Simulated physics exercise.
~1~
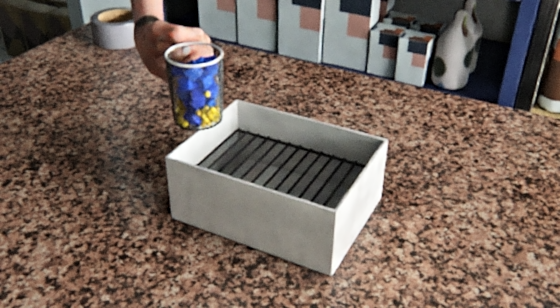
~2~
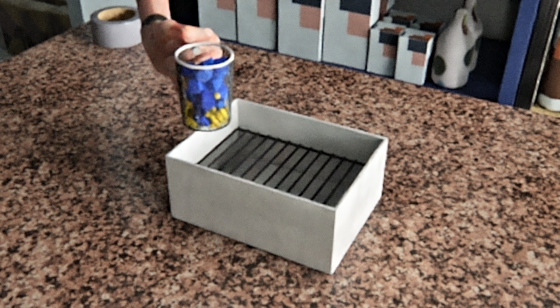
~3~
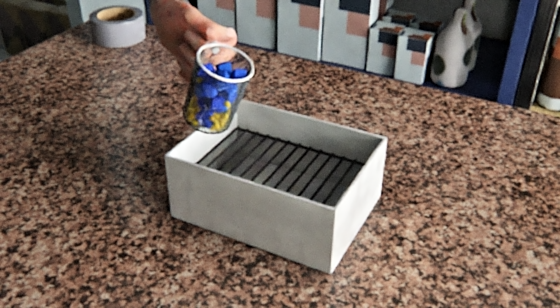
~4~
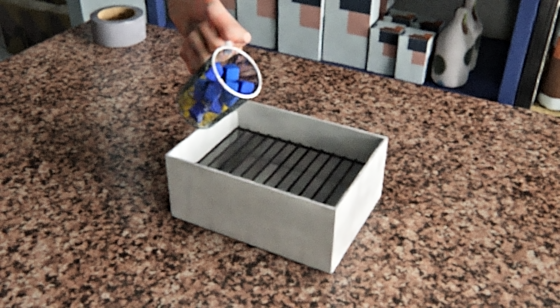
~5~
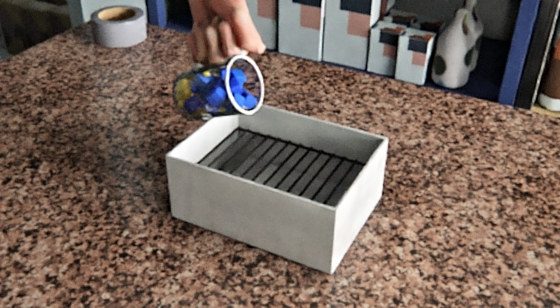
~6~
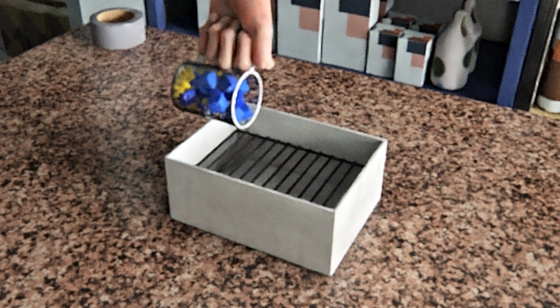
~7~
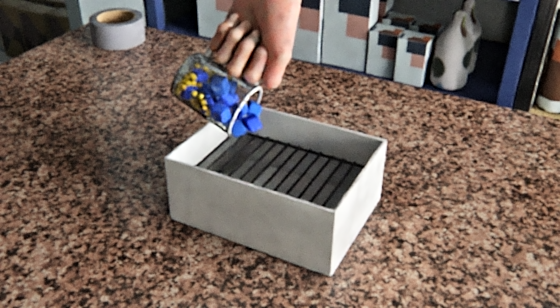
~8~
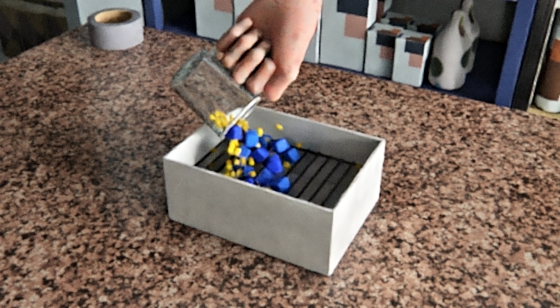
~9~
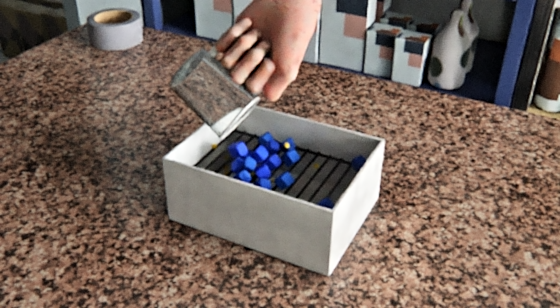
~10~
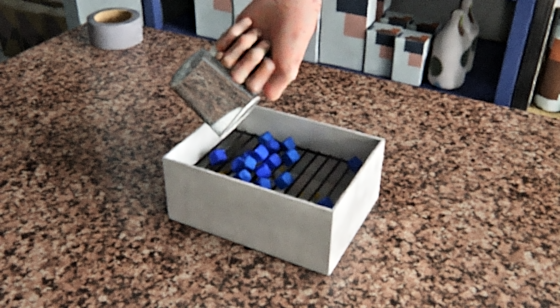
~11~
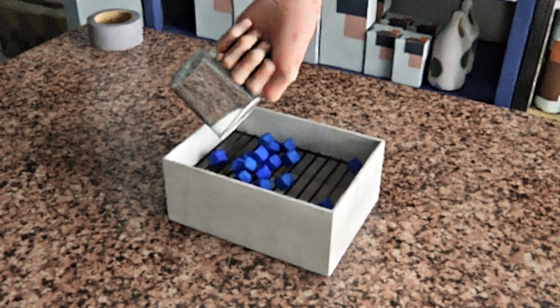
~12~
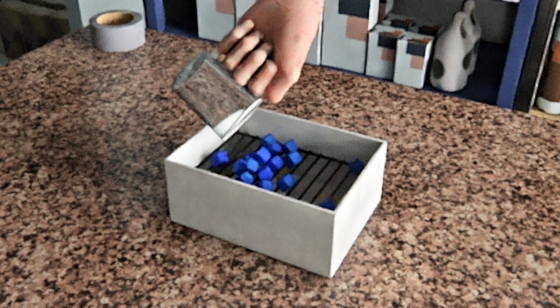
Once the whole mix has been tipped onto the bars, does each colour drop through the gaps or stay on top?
The yellow pieces drop through the gaps and end up below the bars. The blue pieces are caught and stay on top.
